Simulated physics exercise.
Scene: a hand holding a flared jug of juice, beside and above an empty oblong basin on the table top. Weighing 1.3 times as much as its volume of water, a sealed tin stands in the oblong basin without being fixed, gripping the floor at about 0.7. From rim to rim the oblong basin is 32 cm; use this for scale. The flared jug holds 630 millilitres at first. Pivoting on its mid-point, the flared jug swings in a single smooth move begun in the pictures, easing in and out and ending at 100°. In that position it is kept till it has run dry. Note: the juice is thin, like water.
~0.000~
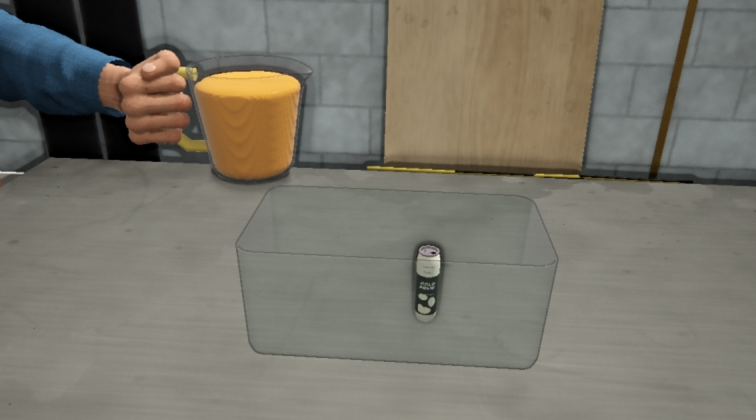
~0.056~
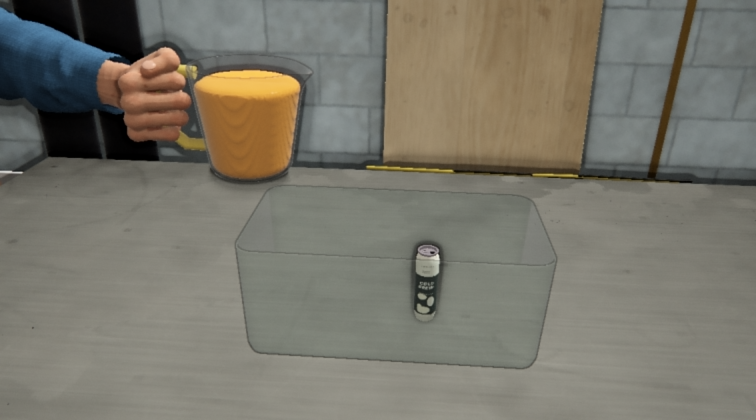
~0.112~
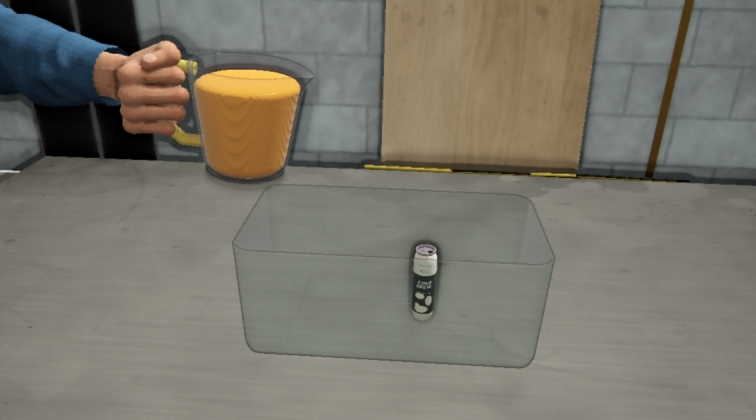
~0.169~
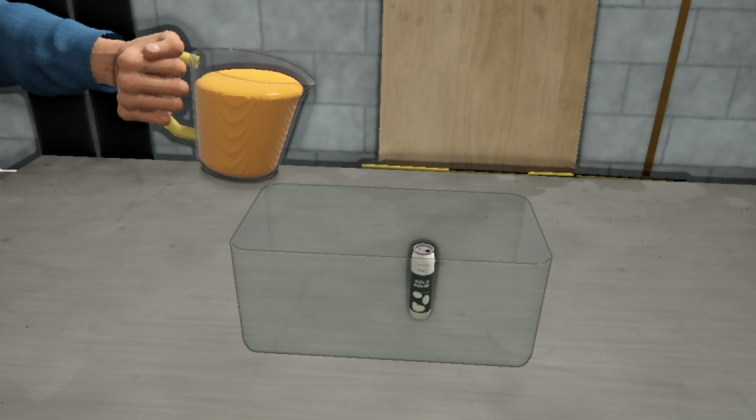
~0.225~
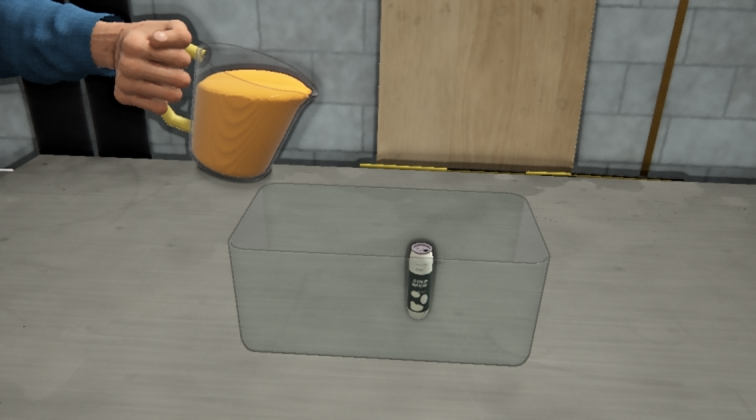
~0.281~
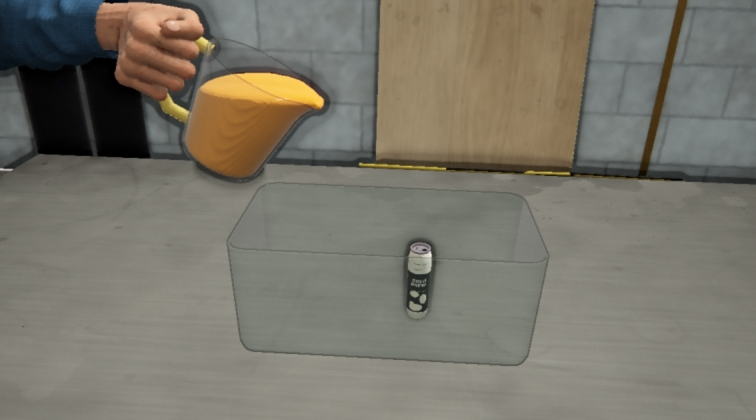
The clip shows a hand holding a clear jug of orange juice above a tabletop, beside an empty transparent basin with a small can visible within its outline; the hand gradually tilts the jug rightward, and juice reaches its lip.
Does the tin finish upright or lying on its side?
It finishes upright.
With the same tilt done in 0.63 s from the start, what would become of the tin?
Result: Tin upright.
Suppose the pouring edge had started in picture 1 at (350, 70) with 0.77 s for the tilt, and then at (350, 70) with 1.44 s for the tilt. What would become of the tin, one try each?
Try 1: Tipped over; try 2: Tipped over.
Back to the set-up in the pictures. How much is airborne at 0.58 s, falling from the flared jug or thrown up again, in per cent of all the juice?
Around 22 in a hundred.
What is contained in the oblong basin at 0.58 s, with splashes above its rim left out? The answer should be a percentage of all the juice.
Estimate - around 24 in a hundred parts.
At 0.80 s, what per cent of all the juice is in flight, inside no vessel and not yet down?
Roughly 10 %.
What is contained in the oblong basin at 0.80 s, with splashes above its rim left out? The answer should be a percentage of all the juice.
Value: Approx. 80 %.
Then, 0.58 s in, the tilt is 85° and 53 per cent is still to pour; the tin stands where it began.
Then, 0.80 s in, the tilt is 100° and 11 per cent is still to pour; the tin stands where it began.
Then, 1.02 s in, the tilt is 100° and 1 per cent is still to pour; the tin stands where it began.
Then, 1.27 s in, the tilt is 100° and 0 per cent is still to pour; the tin stands where it began.
Finally, the tin stands where it began.
